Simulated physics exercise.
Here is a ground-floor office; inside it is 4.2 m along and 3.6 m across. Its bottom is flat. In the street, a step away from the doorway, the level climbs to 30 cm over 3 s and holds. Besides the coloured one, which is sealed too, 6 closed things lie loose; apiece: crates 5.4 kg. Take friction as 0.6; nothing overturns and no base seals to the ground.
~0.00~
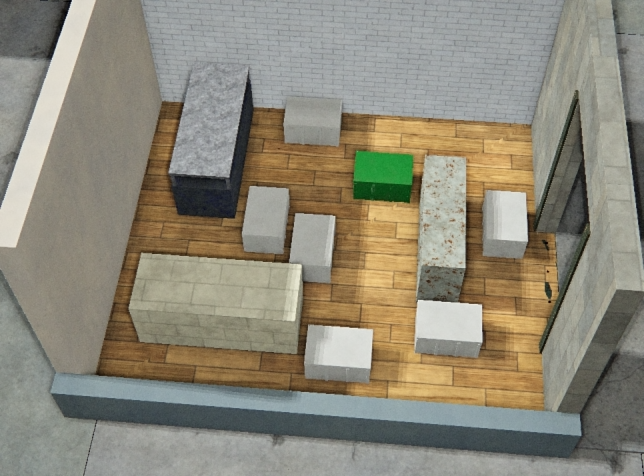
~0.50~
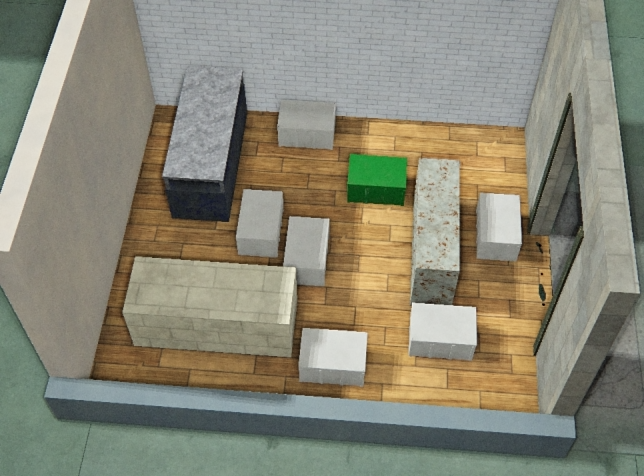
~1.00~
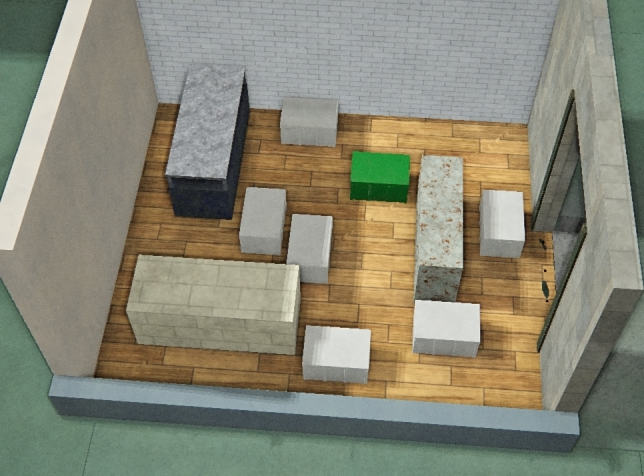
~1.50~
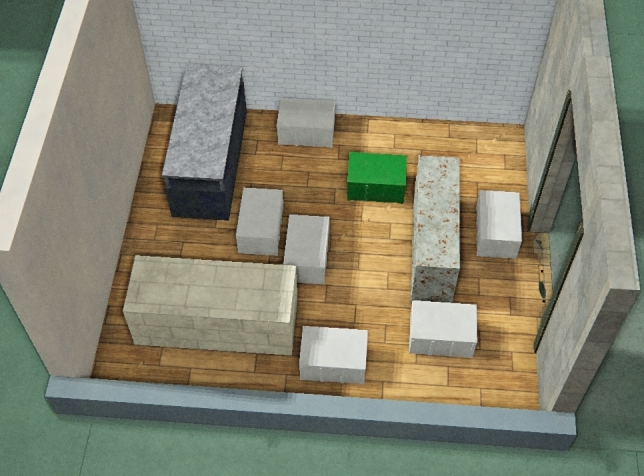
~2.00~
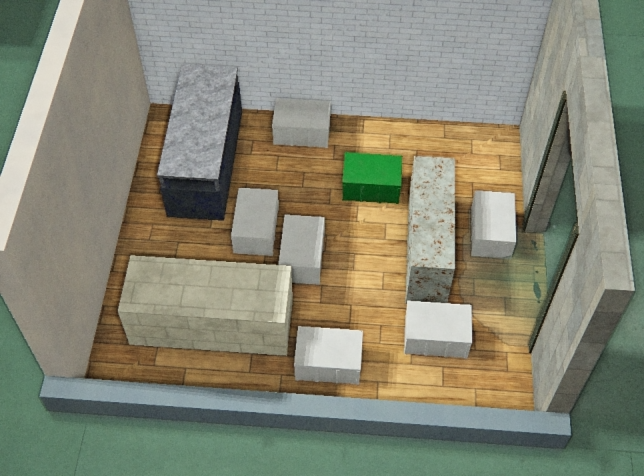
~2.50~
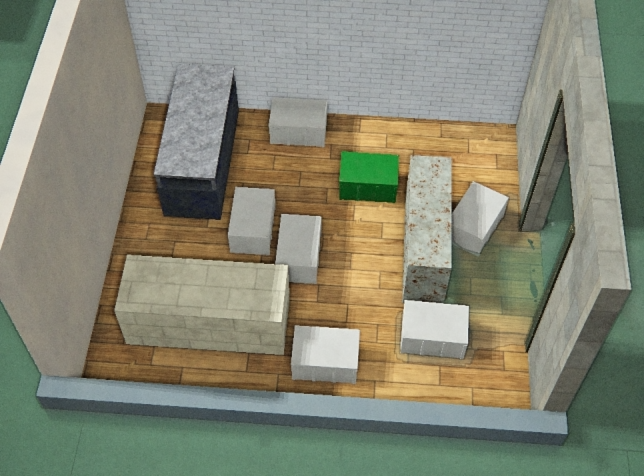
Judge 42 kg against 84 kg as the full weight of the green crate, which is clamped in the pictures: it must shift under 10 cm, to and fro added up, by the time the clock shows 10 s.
For it, the lower weight is enough.
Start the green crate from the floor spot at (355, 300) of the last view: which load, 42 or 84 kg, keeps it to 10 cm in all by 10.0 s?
The smaller is enough.
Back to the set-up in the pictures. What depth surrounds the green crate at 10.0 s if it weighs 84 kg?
Roughly 10 cm.
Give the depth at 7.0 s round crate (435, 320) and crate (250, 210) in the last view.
About 14 and 5 cm.
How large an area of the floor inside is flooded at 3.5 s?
Roughly 4.5 m2.
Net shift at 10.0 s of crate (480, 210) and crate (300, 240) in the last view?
In that order: 200 cm, 60 cm.
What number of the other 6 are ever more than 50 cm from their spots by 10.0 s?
That makes 5.
After 3.5 s the green crate would be 0 cm from its start with 42 kg and 0 cm from its start with 84 kg; 0 cm of water round it then.
After 4.5 s the green crate would be 0 cm from its start with 42 kg and 0 cm from its start with 84 kg; 0 cm of water round it then.
After 7.0 s the green crate would be 0 cm from its start with 42 kg and 0 cm from its start with 84 kg; 7 cm of water round it then.
After 10.0 s the green crate would be 0 cm from its start with 42 kg and 0 cm from its start with 84 kg; 10 cm of water round it then.
